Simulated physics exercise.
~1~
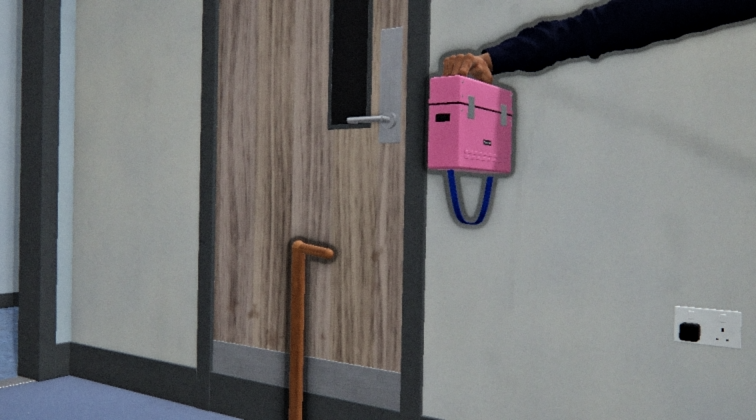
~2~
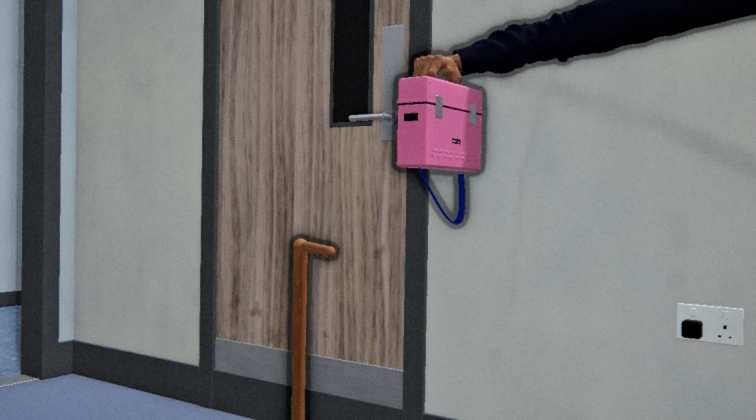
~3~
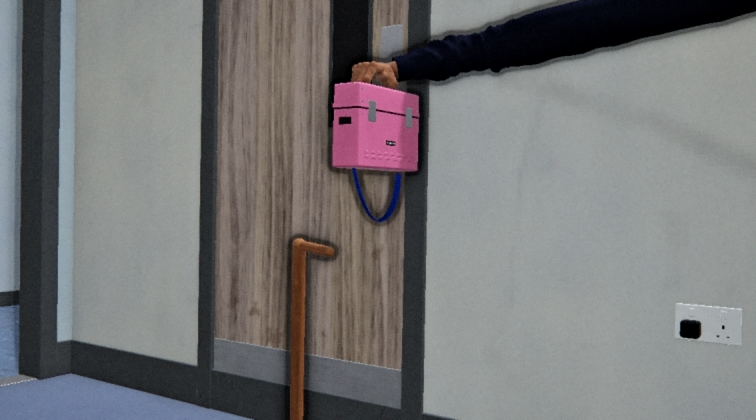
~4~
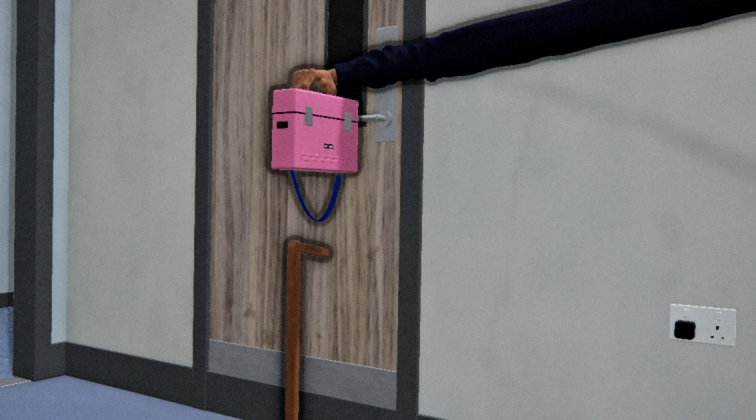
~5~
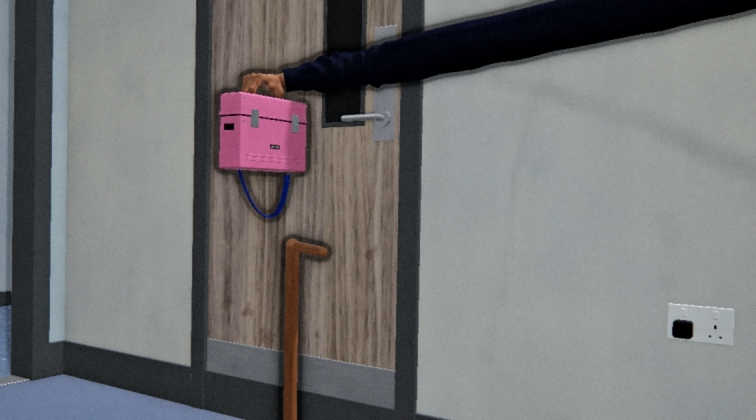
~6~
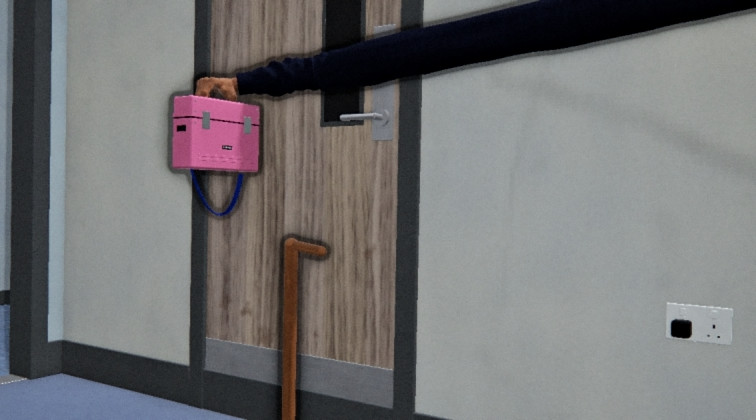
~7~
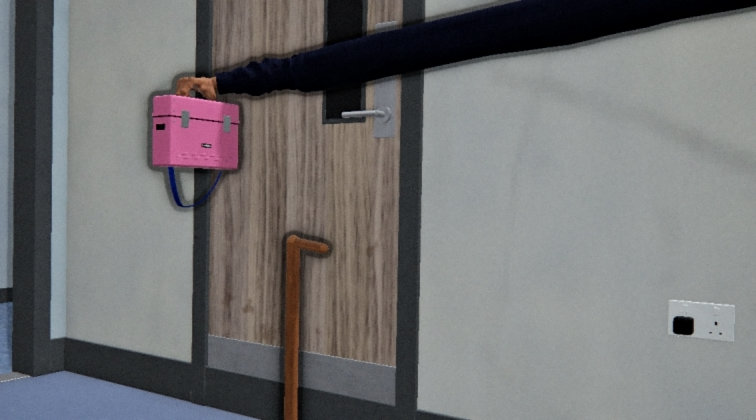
Pink case with a hanging blue strap moving left in a person's hand, passing above a brown hooked post and clearing it.
